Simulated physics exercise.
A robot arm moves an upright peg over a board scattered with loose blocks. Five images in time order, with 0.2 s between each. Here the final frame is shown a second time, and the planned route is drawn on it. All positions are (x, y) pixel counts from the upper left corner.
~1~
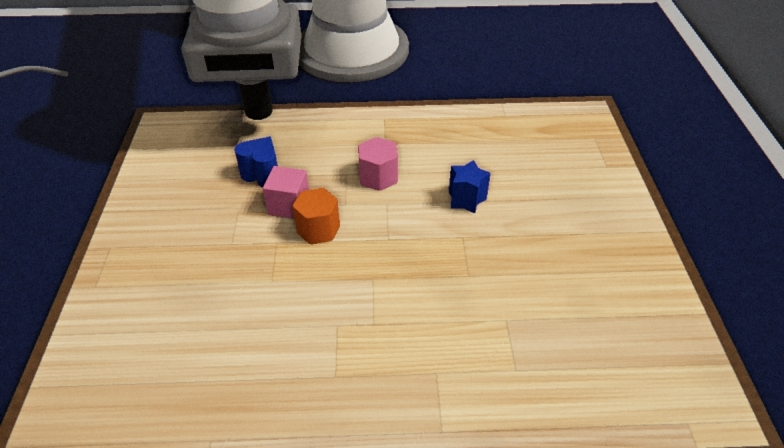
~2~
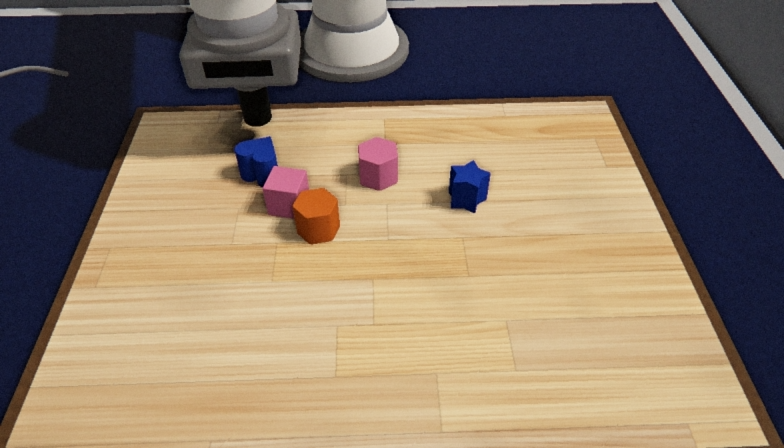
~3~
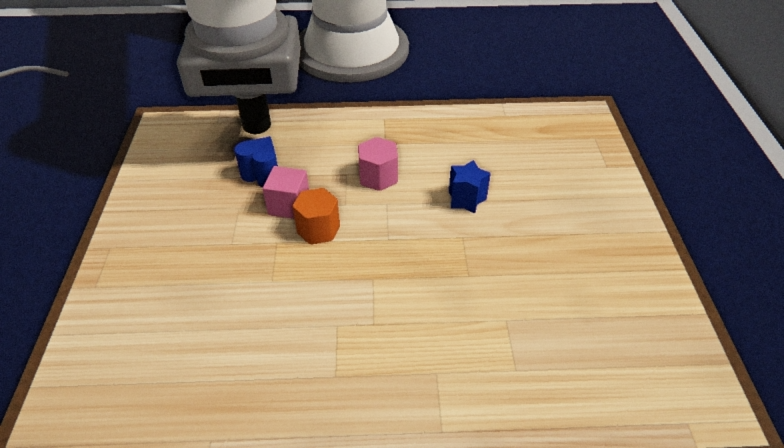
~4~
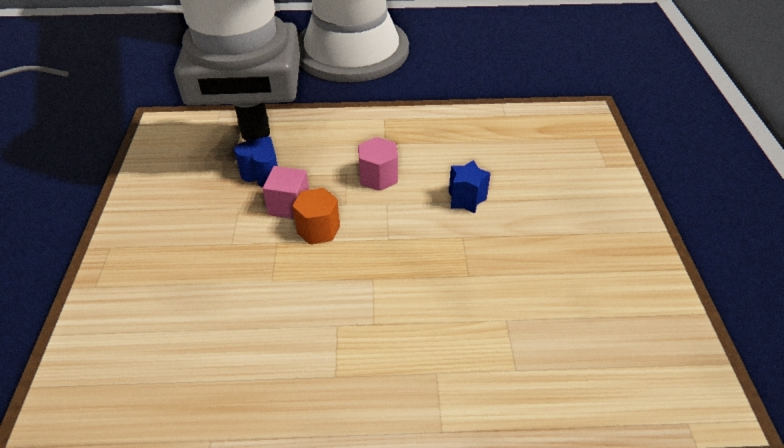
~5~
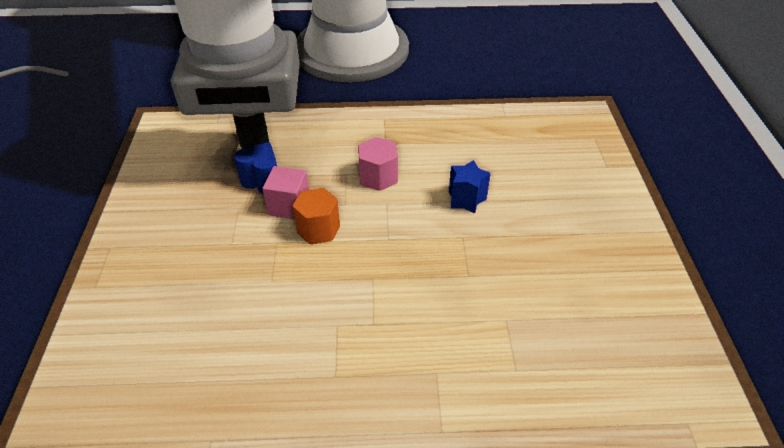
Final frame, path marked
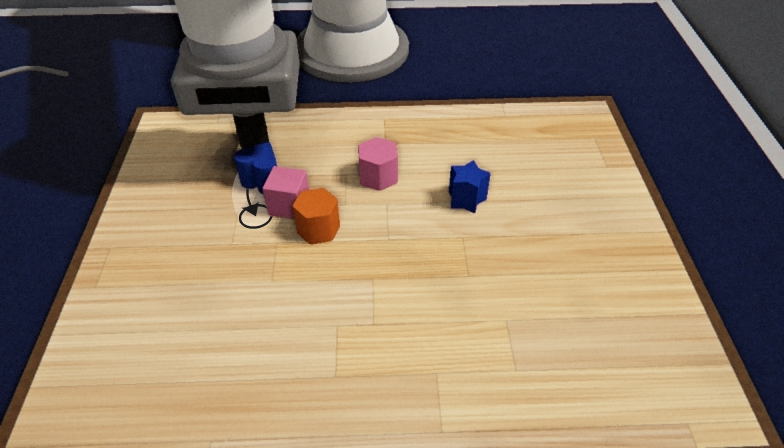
The robot arm lowers its black peg toward the viewer and slightly nudges the blue block.
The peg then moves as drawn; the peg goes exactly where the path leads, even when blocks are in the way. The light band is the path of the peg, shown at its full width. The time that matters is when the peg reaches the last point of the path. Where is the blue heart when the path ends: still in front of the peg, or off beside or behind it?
As far as I can tell, the blue heart is still leading the way in front of the peg.
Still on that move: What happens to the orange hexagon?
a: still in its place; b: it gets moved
I'll go with b - it gets moved.
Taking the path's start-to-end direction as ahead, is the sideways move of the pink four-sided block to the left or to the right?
Answer: Left.
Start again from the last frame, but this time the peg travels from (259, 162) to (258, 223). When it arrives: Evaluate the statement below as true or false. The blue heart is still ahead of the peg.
The statement is correct.
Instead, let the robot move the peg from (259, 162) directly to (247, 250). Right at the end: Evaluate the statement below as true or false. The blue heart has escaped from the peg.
That is false.
Drawn move, from (259, 162) by way of (249, 180) and (248, 198) to (256, 216).
On the path given first. Halfway along, peg (243, 171); blue heart (254, 181), turned 25° anticlockwise; pink four-sided block (294, 188); orange hexagon (325, 207).
At the end, peg (251, 198); blue heart (258, 212); pink four-sided block (297, 192), turned 15° anticlockwise; orange hexagon (333, 209).
